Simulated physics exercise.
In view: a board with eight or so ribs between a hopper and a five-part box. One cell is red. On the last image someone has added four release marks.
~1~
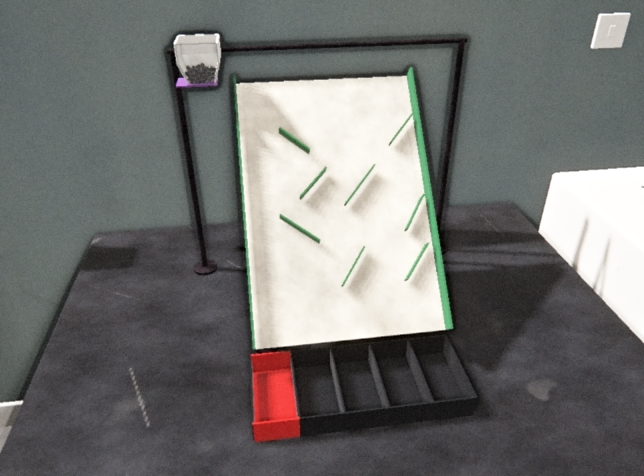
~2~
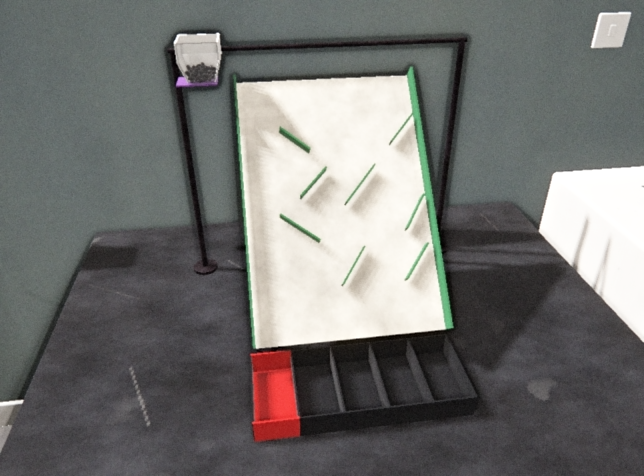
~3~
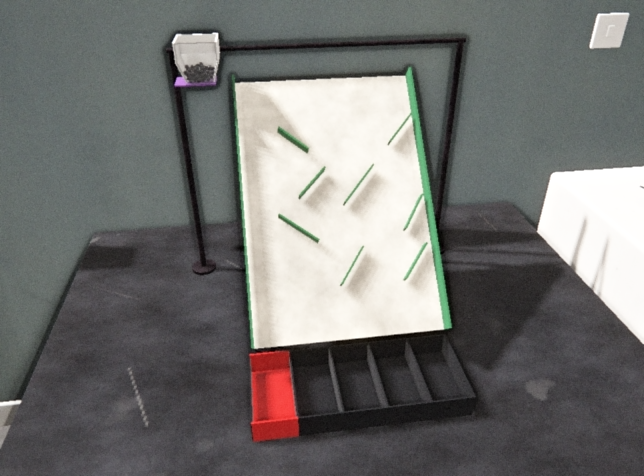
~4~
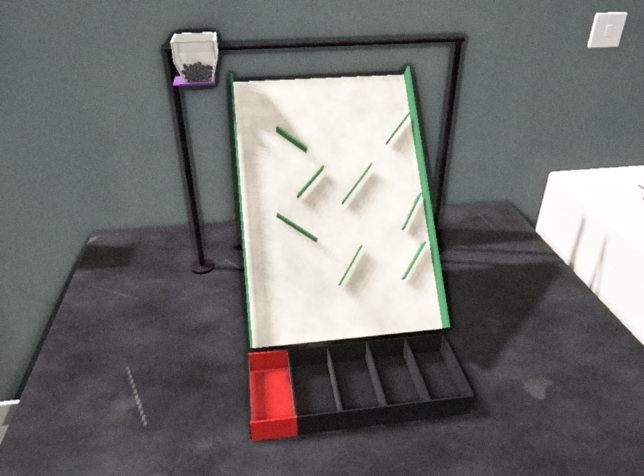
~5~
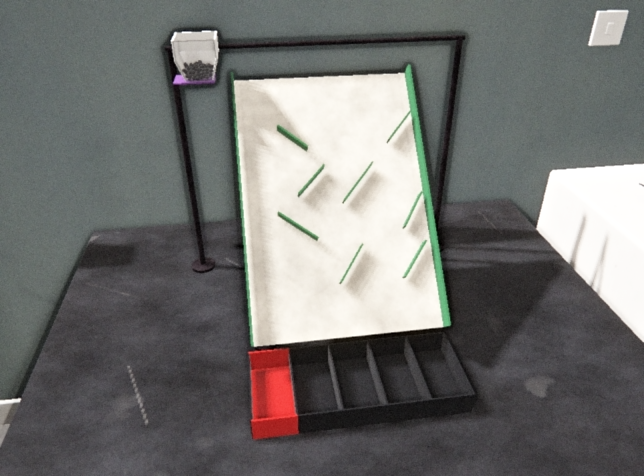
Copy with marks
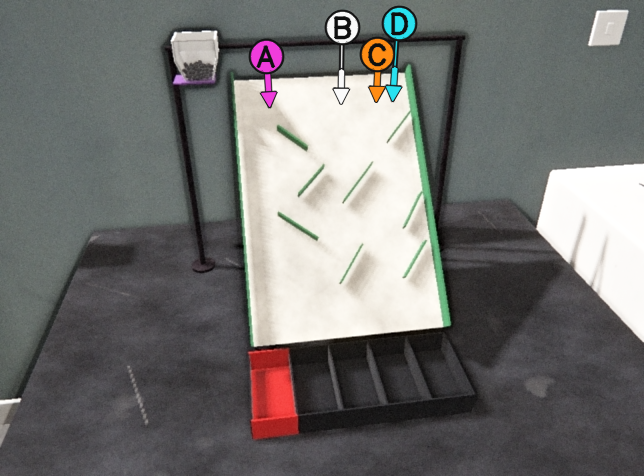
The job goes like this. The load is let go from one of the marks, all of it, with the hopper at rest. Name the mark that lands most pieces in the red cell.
Mark A.
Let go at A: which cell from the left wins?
It is the first one.
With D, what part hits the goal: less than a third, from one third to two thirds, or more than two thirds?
Less than a third.
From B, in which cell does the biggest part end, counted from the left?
The second.
On the marked copy, mark A meets the board at (269, 101); mark B meets the board at (341, 98); mark C meets the board at (376, 96); mark D meets the board at (393, 95).
With A, roughly half in the red cell, roughly a third in other cells, about a tenth held on the board.
With B, not one piece in the red cell, almost all in other cells, about a tenth held on the board.
With C, just a few in the red cell, almost all in other cells.
With D, not one piece in the red cell, almost all in other cells, about a tenth held on the board.
